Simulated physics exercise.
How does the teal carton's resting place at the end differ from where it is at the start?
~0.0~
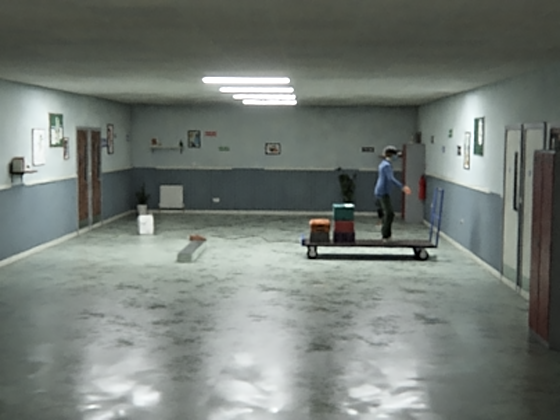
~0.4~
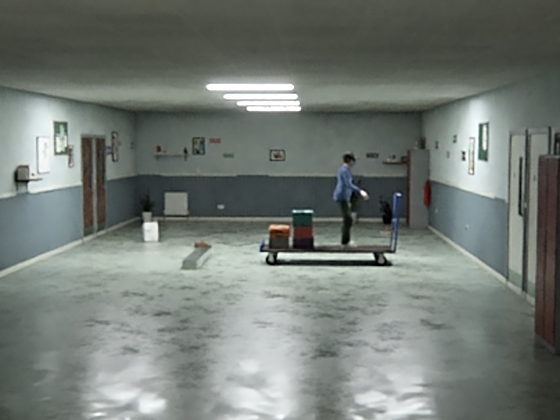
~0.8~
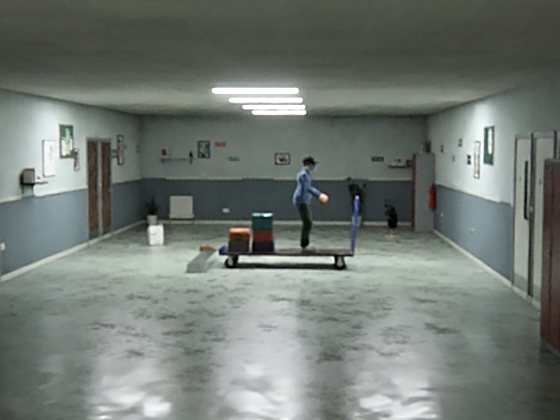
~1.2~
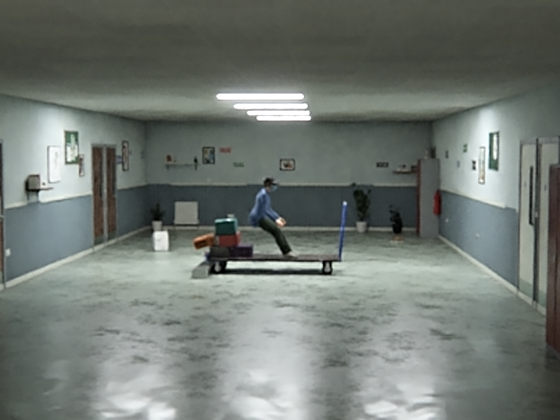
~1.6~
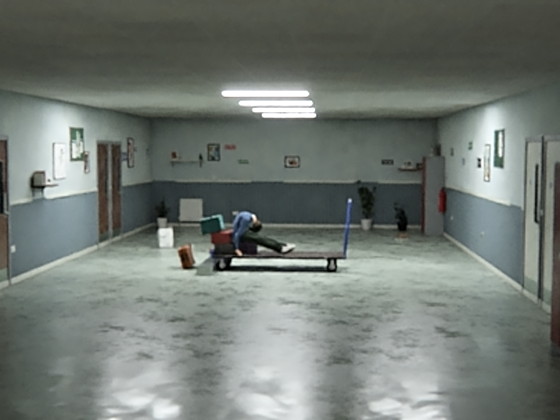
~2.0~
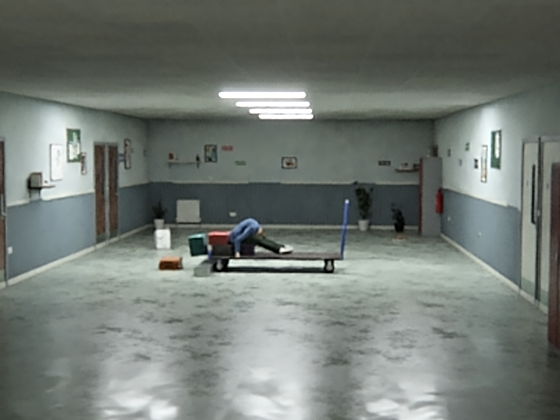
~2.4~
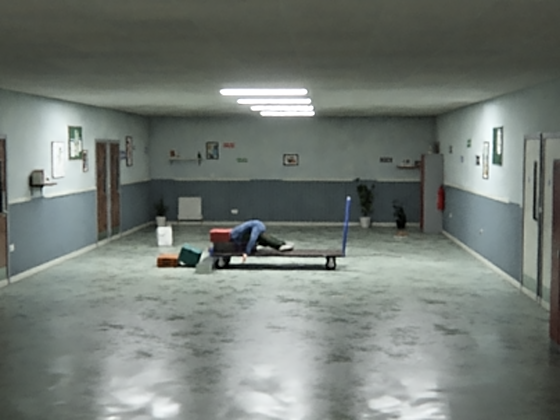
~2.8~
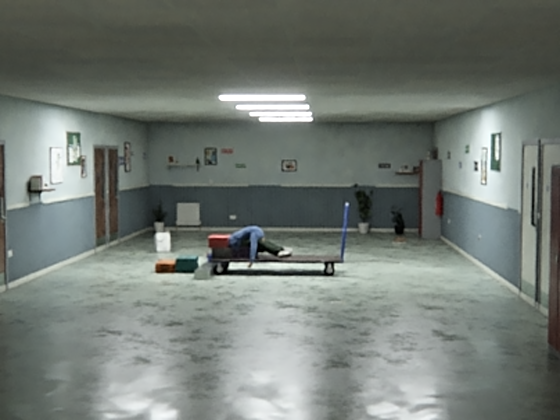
At the start the teal carton sits on top of the stack on the trolley, toward the right side of the room. At the end it lies on the floor farther left, beyond the trolley's front edge and beside the orange case.
